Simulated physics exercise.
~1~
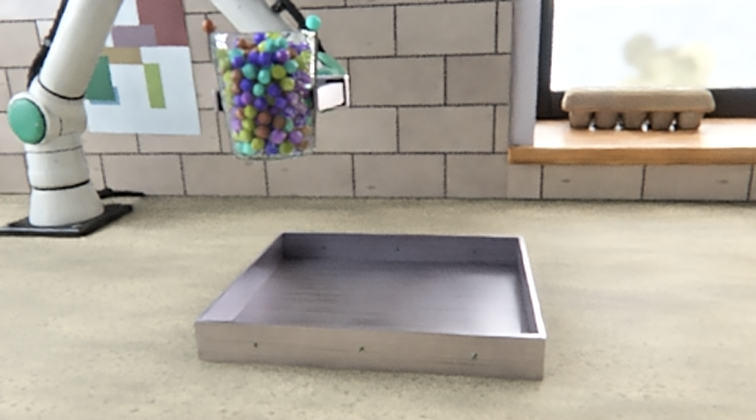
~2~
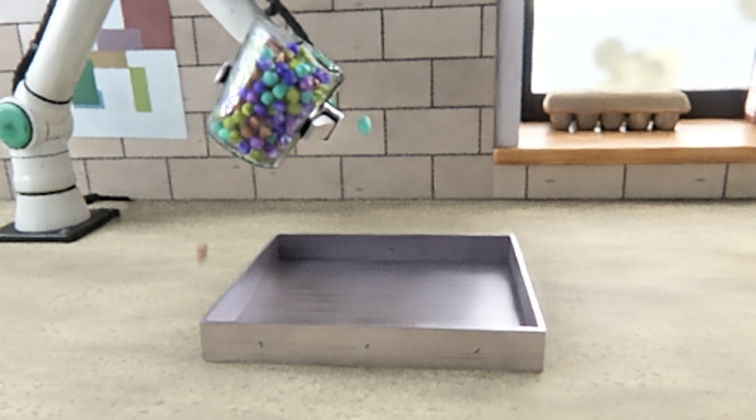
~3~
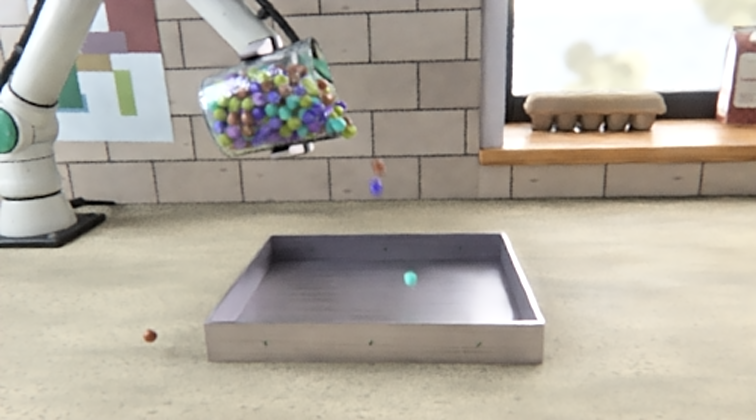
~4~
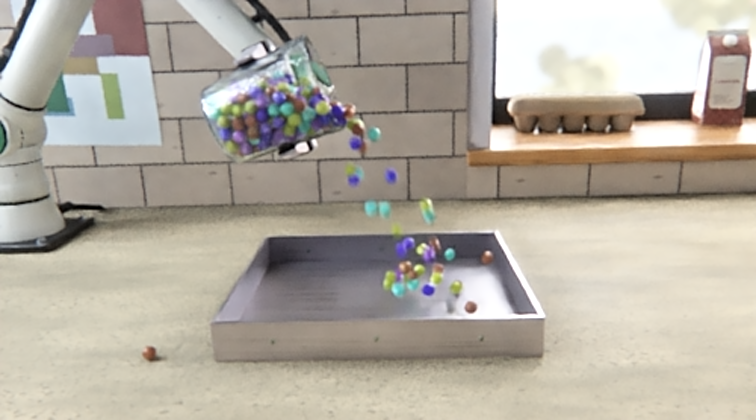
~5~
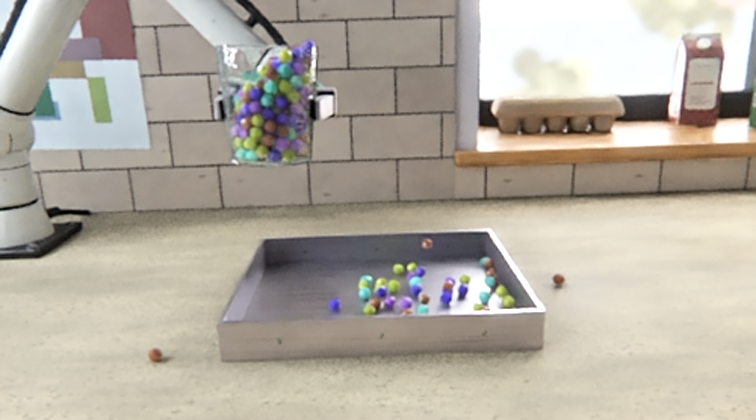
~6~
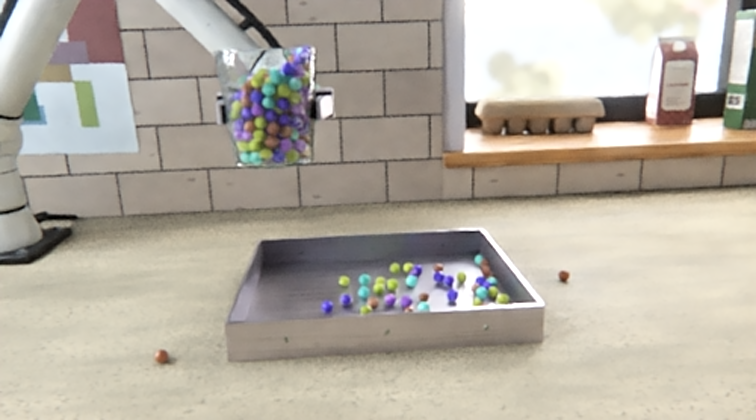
On a pale stone-like counter before a tiled wall, seen from the front and slightly above, a white robot arm at the left holds a clear beaker heaped with small multicoloured balls over an open grey tray. A patterned picture hangs behind the arm, and an egg carton sits on the wooden windowsill at the right. The arm tips the beaker to the right, and a brown ball drops onto the counter. A stream of balls then spills into the tray. The beaker swings upright, still mostly full, leaving scattered balls in the tray and two brown ones outside it.
